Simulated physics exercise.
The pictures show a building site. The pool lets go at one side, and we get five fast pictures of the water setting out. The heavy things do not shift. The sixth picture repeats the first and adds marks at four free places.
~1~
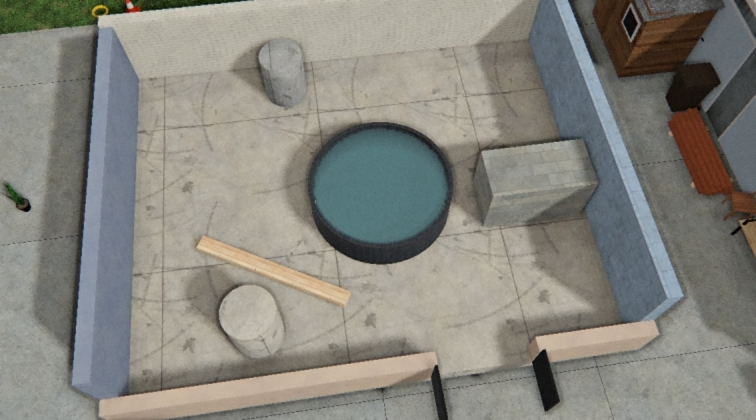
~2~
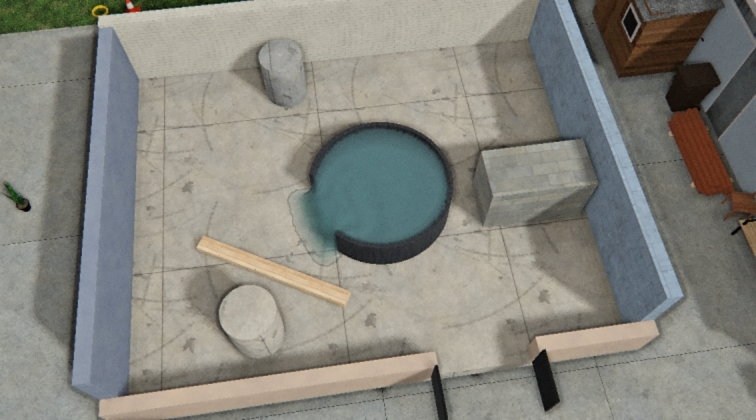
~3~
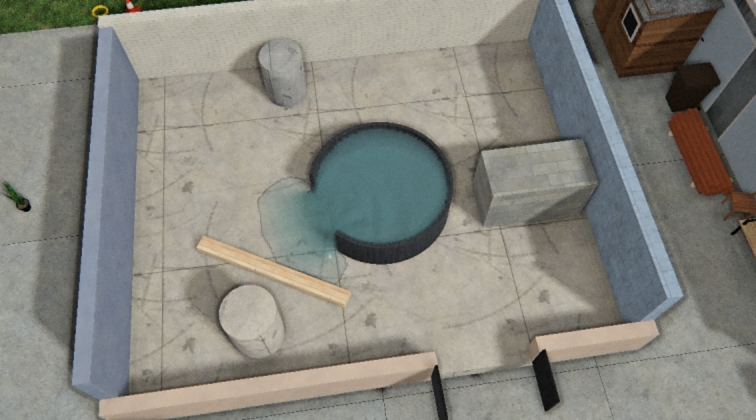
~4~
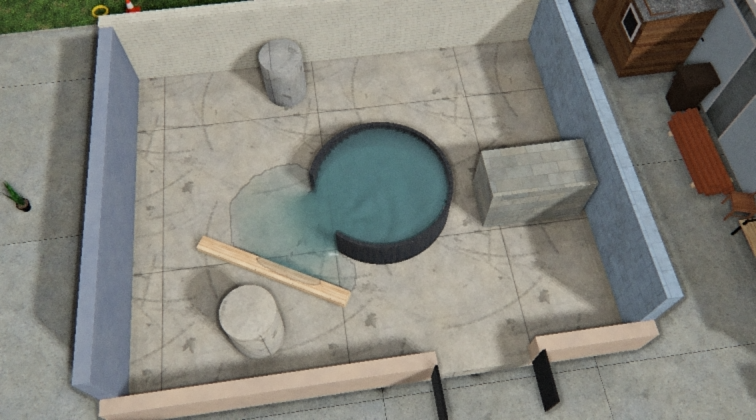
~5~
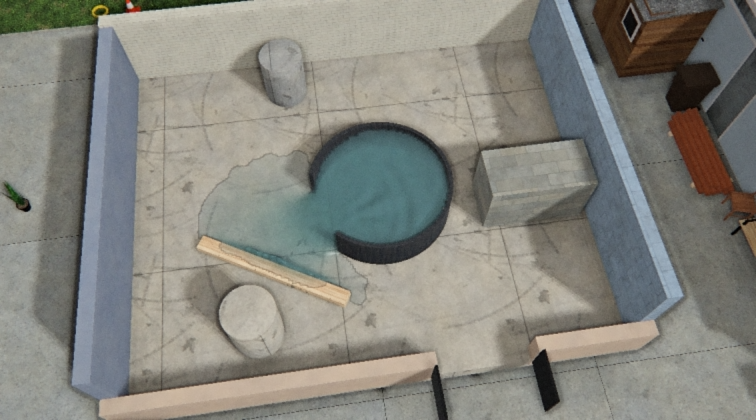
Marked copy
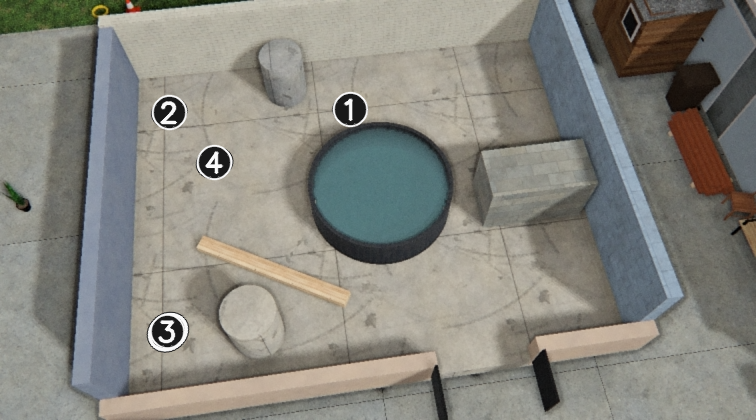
On a building site, water pours from a round pool's left side and spreads across the ground.
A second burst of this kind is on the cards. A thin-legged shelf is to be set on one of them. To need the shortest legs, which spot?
1.
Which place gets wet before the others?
4 it is.
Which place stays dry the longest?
Place 1.
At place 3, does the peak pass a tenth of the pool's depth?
Yes, clearly.
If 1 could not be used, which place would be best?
4 it is.
On the marked copy, 1 at (350, 109); 2 at (169, 112); 3 at (167, 331); 4 at (214, 162).
With 1, the water peaks at about 9 % of the depth that stood in the pool.
With 2, the water peaks at about 26 % of the depth that stood in the pool.
With 3, the water peaks at about 28 % of the depth that stood in the pool.
With 4, the water peaks at about 14 % of the depth that stood in the pool.
